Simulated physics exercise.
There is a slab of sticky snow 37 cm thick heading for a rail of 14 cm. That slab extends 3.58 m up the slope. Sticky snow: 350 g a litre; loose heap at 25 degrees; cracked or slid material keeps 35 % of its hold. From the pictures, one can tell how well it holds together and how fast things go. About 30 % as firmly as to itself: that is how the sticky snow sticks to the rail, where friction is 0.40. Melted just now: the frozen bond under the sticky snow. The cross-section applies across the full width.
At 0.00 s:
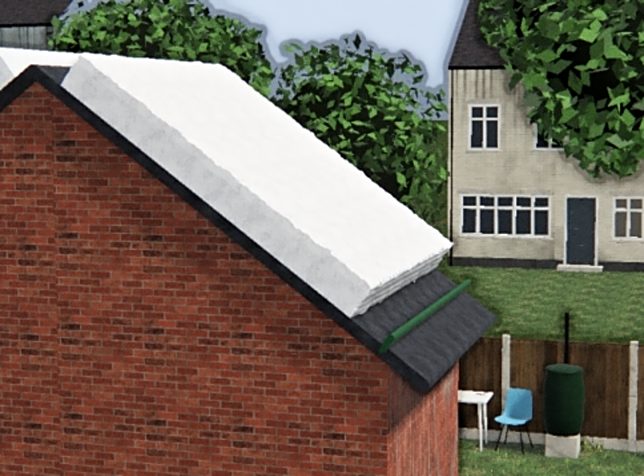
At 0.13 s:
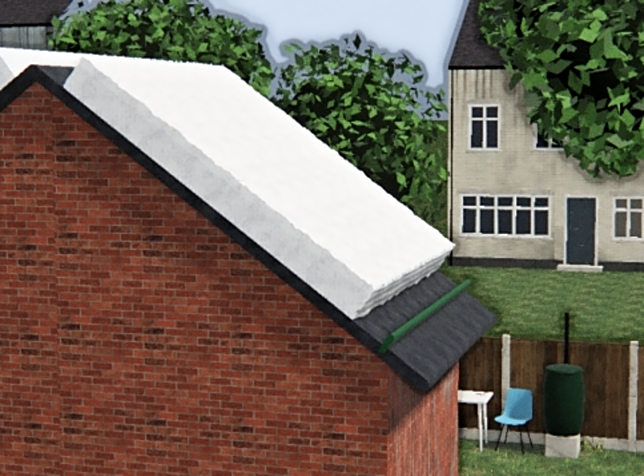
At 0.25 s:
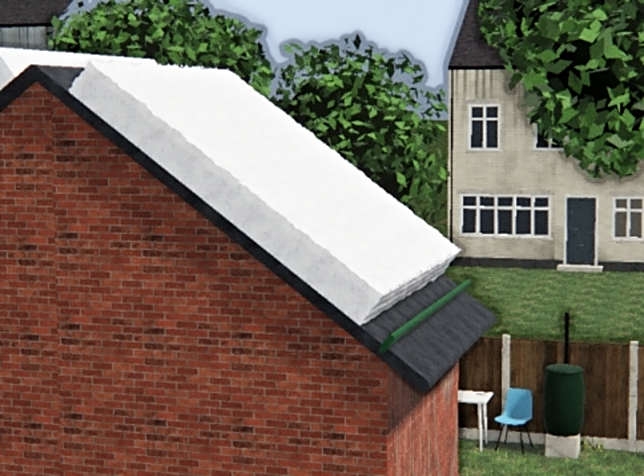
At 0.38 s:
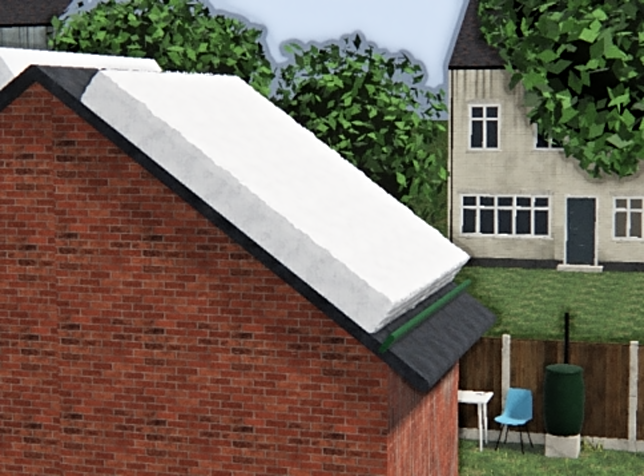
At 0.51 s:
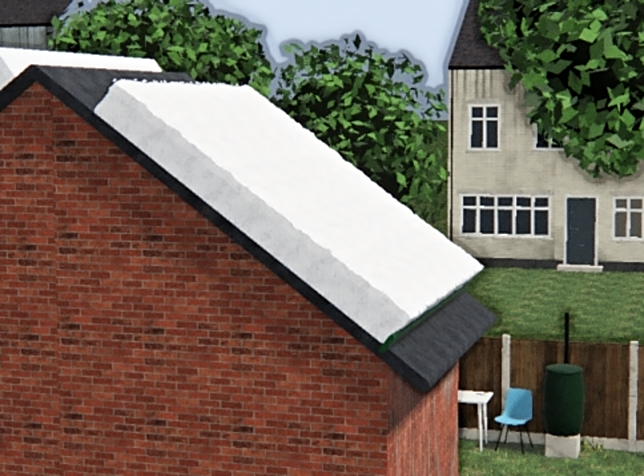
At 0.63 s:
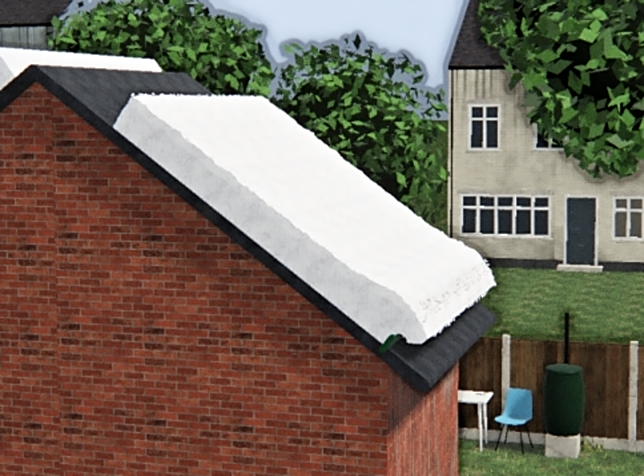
A thick white slab of snow lies on the dark sloping roof of a red brick building, seen from a fixed view level with the gable end. A green rail crosses the lower roof, with a pale house, leafy trees, a fence, a blue chair and a dark green barrel beyond. The slab slides down rightward, baring dark roof near the ridge, then reaches and covers the rail, its front edge bulging and roughening.
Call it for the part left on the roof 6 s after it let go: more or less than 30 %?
Call: Less.
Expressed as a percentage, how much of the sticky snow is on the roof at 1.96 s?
About 30 percent.
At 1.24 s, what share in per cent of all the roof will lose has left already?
Roughly 40 %.
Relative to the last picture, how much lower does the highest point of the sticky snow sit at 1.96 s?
Roughly 1.6 m.
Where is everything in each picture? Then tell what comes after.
The first frame shows leading edge of the sticky snow at (370, 290).
The second frame shows leading edge of the sticky snow at (373, 293), its middle shifted 2.9 cm.
The third frame shows leading edge of the sticky snow at (380, 298), its middle shifted 11 cm.
The fourth frame shows leading edge of the sticky snow at (392, 308), its middle shifted 24 cm.
The fifth frame shows leading edge of the sticky snow at (409, 320), its middle shifted 43 cm, 4 % of it past the rail, in one piece.
The sixth frame shows leading edge of the sticky snow at (426, 333), its middle shifted 64 cm, 9 % of it past the rail, cracking.
After 1.24 s, 71 % of the snow is on the roof.
After 1.96 s, 31 % of the snow is on the roof.
After 2.68 s, 21 % of the snow is on the roof.
After 3.40 s, 20 % of the snow is on the roof.
After 6.00 s, at the end, 19 % of the snow is on the roof.
